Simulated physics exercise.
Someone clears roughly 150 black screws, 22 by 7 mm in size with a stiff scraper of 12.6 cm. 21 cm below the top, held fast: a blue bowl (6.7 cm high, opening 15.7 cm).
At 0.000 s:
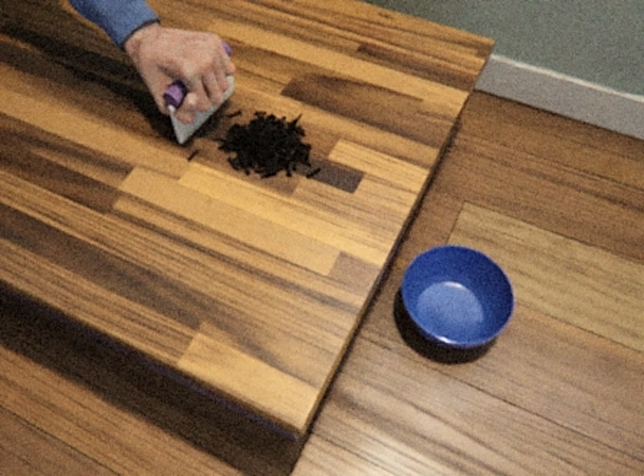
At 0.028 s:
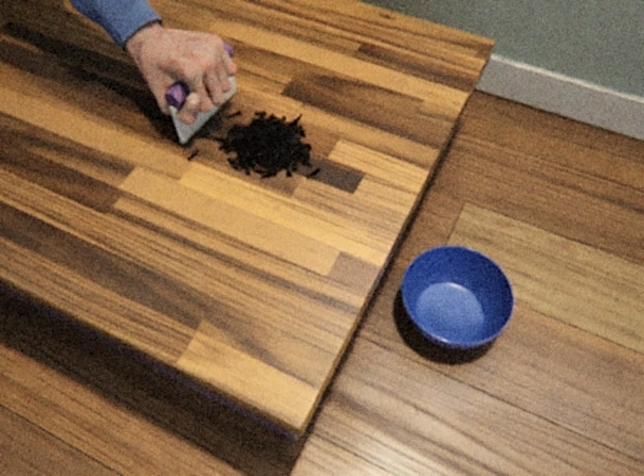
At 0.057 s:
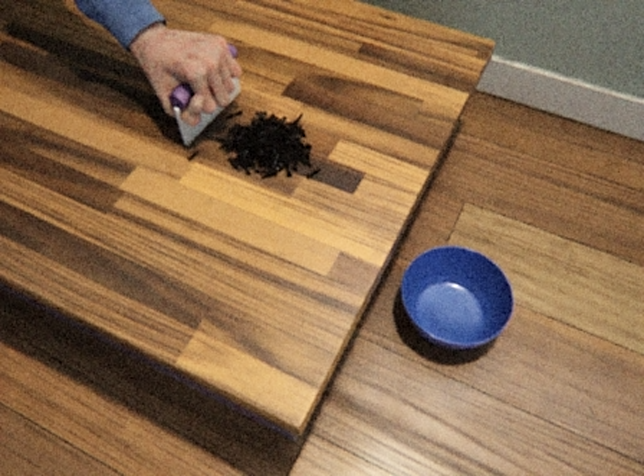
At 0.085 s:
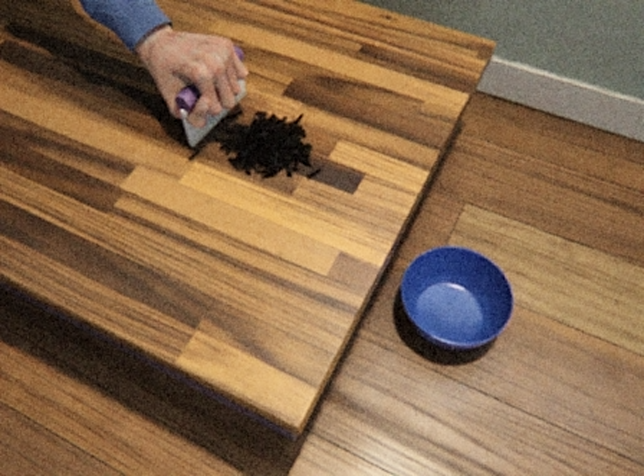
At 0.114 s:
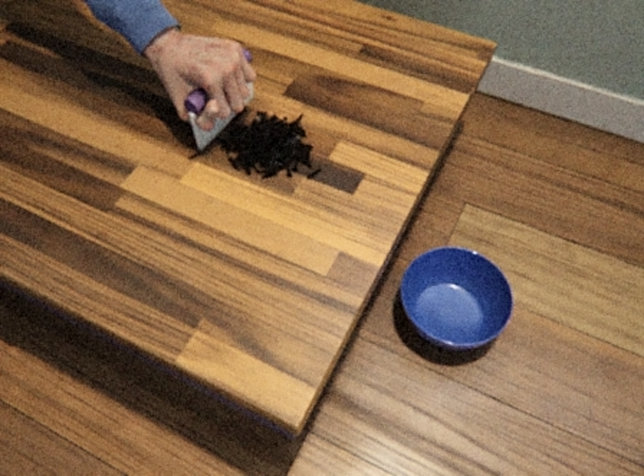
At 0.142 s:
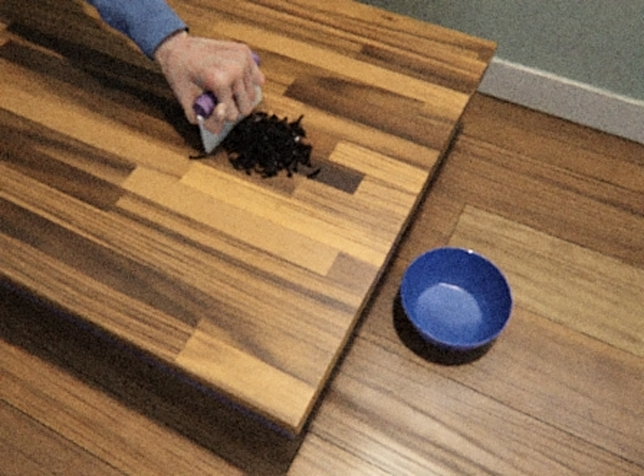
A hand holding a scraper with a purple handle slid it a short way right across the wooden surface and just nudged the edge of a black screw pile, while a blue bowl stayed still.
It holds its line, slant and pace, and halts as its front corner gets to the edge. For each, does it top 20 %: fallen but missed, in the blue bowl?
Fallen but missed: Below; in the blue bowl: Above.
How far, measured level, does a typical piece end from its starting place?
Roughly 32 cm.
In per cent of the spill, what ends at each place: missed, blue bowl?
Missed 10, blue bowl 70.
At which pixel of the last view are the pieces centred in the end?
At about (448, 314).
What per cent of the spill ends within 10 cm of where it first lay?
About 10 per cent.
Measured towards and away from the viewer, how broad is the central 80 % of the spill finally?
About 10 cm.
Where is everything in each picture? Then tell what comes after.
The first frame shows scraper from (174, 113) to (227, 62); moved 0.0 cm; 0 pieces shifted; middle of the spill at (266, 141); blue bowl at (458, 292).
The second frame shows scraper from (175, 113) to (229, 62); moved 0.2 cm; 0 pieces shifted; middle of the spill at (266, 141).
The third frame shows scraper from (179, 115) to (233, 64); moved 0.7 cm; 0 pieces shifted; middle of the spill at (266, 141).
The fourth frame shows scraper from (186, 117) to (239, 66); moved 1.6 cm; 0 pieces shifted; middle of the spill at (267, 141).
The fifth frame shows scraper from (194, 120) to (247, 69); moved 2.9 cm; 0 pieces shifted; middle of the spill at (267, 141).
The sixth frame shows scraper from (202, 123) to (255, 71); moved 4.1 cm; 7 pieces shifted; middle of the spill at (267, 141); blue bowl at (457, 294). Its speed is about 0.45 m/s.
Then, at 0.44 s, scraper 18 cm from its start, spill 13 cm wide; still on top 100 %.
After 0.74 s, scraper 31 cm from its start, spill 15 cm wide; off the edge, not caught 20 %, still on top 80 %.
After 0.99 s, scraper 31 cm from its start, spill 16 cm wide; blue bowl 70 %, off the edge, not caught 10 %, still on top 15 %.
At rest (1.8 s), blue bowl 70 %, fallen but missed 10 %, still on top 15 %.
